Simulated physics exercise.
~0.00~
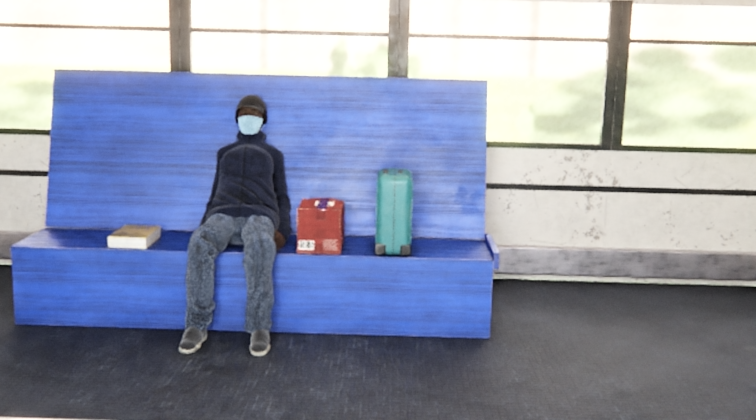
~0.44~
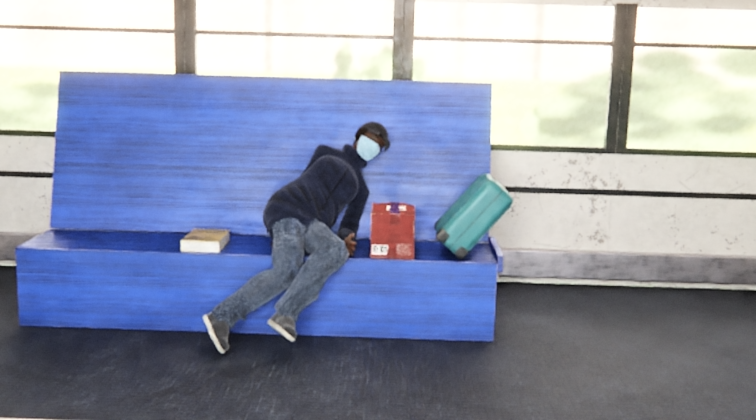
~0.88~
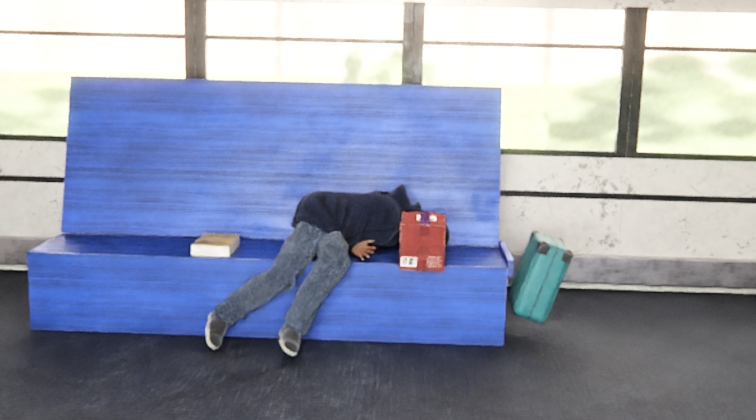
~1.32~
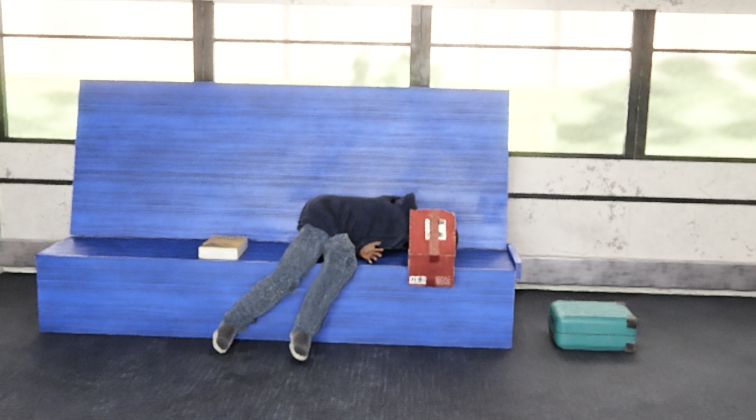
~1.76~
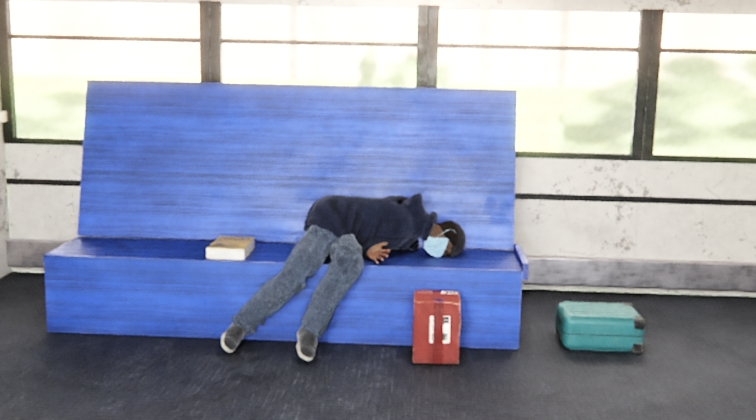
A masked passenger slumped over to the right on a blue bench as the things beside them slid right; the teal case tipped off the end onto the floor, then the red holdall dropped off the front, while the yellowish folder stayed on the seat.
